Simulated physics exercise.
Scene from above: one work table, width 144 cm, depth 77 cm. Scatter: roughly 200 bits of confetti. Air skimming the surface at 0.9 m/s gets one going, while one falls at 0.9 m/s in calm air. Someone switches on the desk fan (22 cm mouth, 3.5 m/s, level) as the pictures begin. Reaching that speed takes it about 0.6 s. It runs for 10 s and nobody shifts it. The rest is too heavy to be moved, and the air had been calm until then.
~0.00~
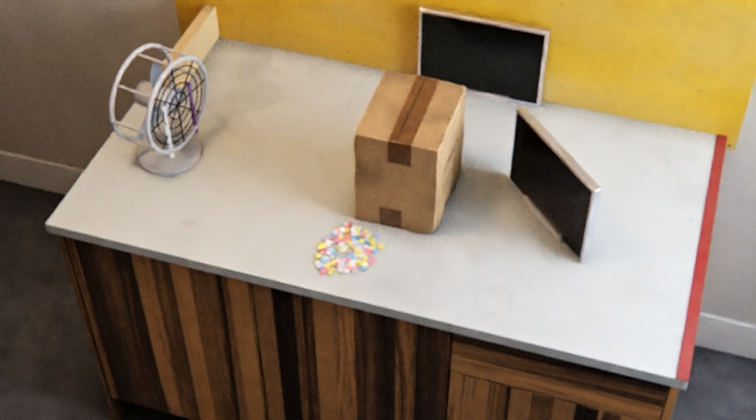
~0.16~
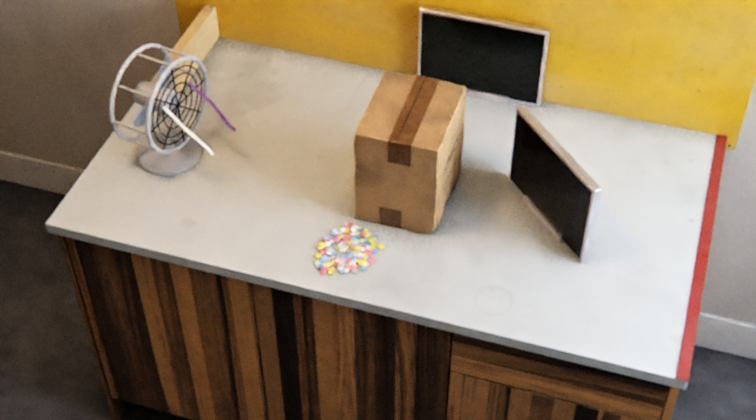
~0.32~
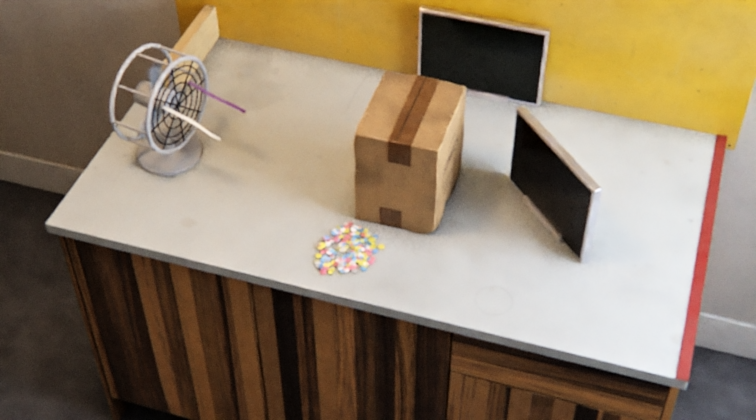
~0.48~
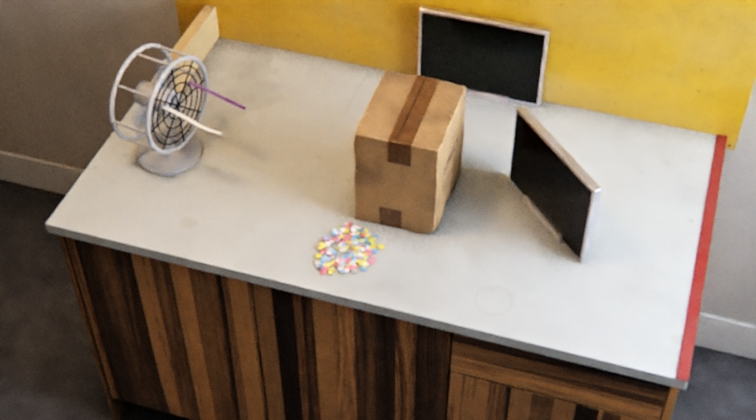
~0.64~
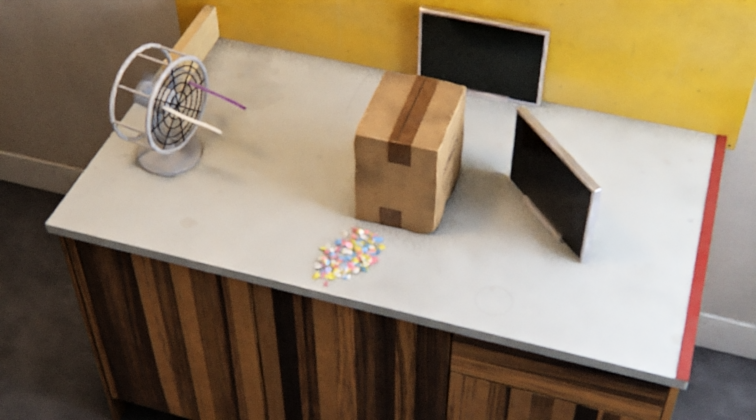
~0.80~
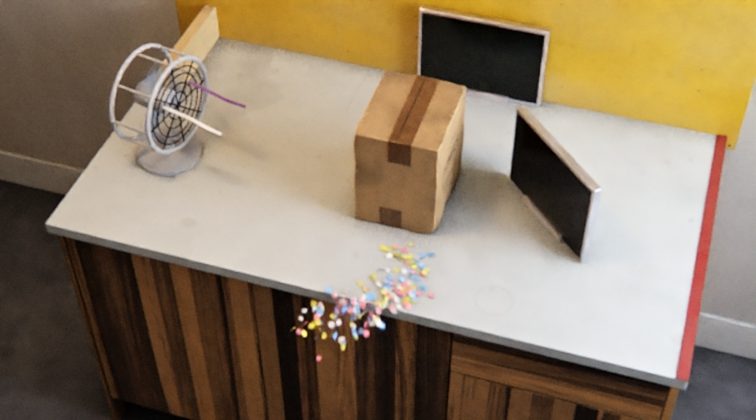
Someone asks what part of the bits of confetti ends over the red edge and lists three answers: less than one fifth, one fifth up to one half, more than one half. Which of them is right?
Less than one fifth of the bits of confetti end there.
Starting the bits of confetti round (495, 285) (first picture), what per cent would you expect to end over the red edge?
70 %.
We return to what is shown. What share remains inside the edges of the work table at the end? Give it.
Around 0 in a hundred remain.
After 2.0 s, 4 % are on the move or not yet settled, 4 % are over the red edge.
After 3.2 s, 2 % are on the move or not yet settled, 4 % are over the red edge.
After 5.5 s, 0 % are on the move or not yet settled, 6 % are over the red edge.
After 10.0 s, at the end, 6 % are over the red edge.
